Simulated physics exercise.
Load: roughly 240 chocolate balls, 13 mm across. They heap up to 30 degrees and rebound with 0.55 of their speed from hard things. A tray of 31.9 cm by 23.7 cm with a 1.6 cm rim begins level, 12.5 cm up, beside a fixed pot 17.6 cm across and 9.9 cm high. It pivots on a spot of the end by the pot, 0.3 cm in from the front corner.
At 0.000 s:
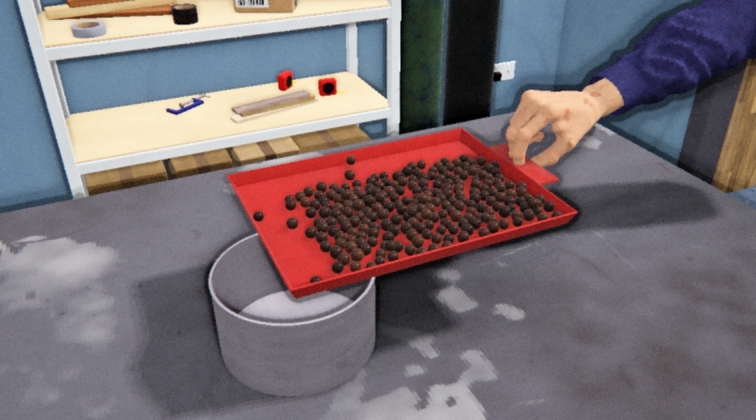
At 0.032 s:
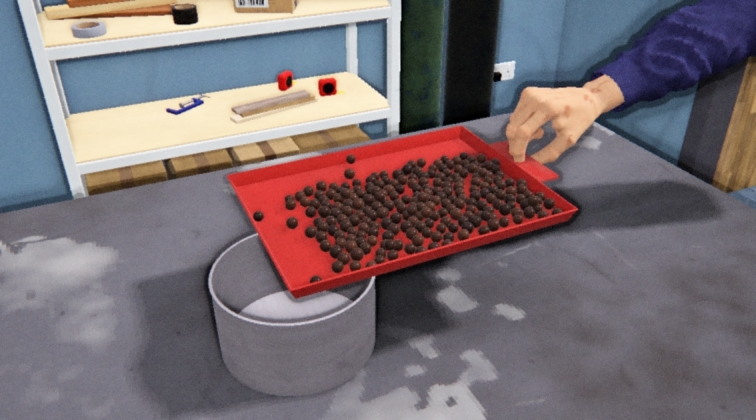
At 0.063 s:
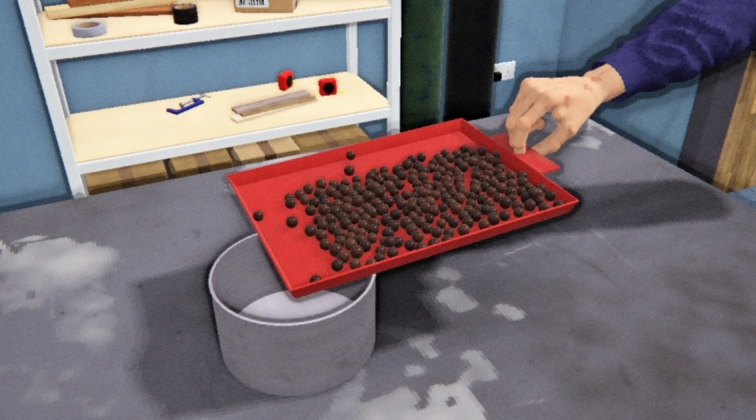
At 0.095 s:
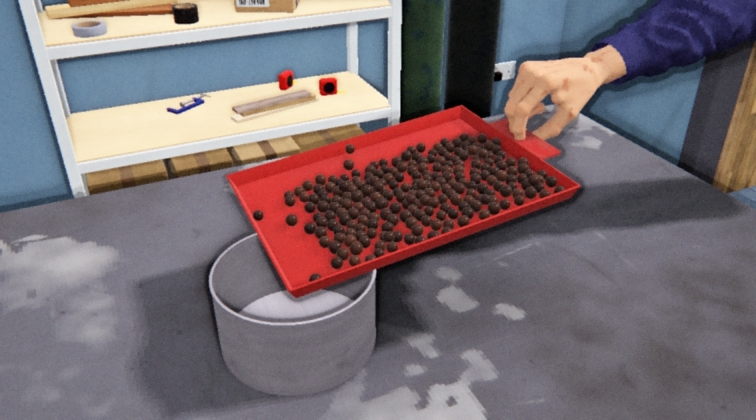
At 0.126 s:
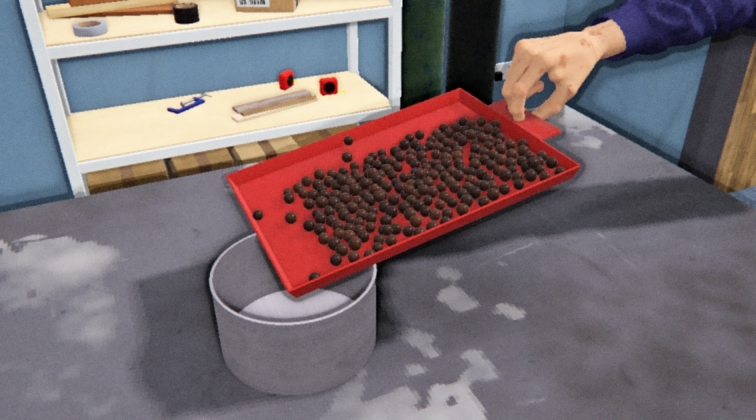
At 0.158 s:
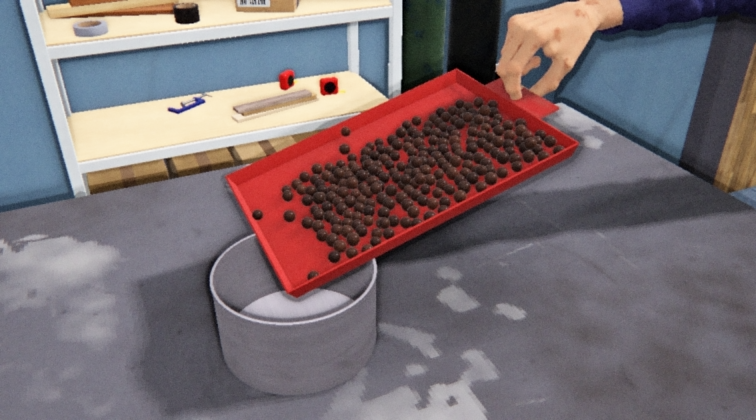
A red tray covered with small dark brown balls started out nearly level, then a hand lifted its right end steadily higher, while its left end stayed over a round grey pot on the table.
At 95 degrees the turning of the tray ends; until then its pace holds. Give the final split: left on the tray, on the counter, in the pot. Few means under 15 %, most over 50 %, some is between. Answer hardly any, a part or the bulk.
Left on the tray: Hardly any; on the counter: The bulk; in the pot: A part.
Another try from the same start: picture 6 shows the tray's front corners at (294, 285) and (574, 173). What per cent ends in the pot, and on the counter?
Pot 0, counter 100.
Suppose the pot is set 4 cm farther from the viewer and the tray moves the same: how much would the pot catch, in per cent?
In that case some 30 per cent.
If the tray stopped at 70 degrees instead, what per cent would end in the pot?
In that case some 30 per cent.
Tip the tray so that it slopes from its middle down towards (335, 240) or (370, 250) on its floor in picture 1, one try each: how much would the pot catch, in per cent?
Some 0 and 0 per cent.
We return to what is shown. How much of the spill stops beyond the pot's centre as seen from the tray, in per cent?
Some 100 per cent.
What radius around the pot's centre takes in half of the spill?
About 28 cm.
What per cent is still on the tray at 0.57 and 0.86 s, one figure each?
About 70, 0.
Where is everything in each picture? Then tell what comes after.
In the first frame, tray tilt 0 degrees, front corners at (295, 284) and (569, 210); middle of the pieces at (415, 204); pot at (293, 270).
In the second frame, tray tilt 1 degrees, front corners at (295, 284) and (569, 208); middle of the pieces at (415, 202).
In the third frame, tray tilt 3 degrees, front corners at (294, 284) and (570, 199); middle of the pieces at (415, 198).
In the fourth frame, tray tilt 6 degrees, front corners at (293, 284) and (571, 185), lowest corner left front; middle of the pieces at (415, 190).
In the fifth frame, tray tilt 11 degrees, front corners at (293, 285) and (571, 165), lowest corner left front; middle of the pieces at (413, 179).
In the sixth frame, tray tilt 16 degrees, front corners at (291, 285) and (570, 143), lowest corner left front; middle of the pieces at (411, 168); pot at (294, 269). The tray's pace is about 160 degrees a second.
Then, at 0.41 s, tilt 56 degrees; the tray holds 100 %, the pot 0 %.
After 0.57 s, tilt 82 degrees; the tray holds 70 %, the pot 10 %.
Then, at 0.86 s, tilt 95 degrees; the tray holds 0 %, the pot 30 %.
By 1.8 s all is still; tray 0 %, counter 70 %, pot 30 %.
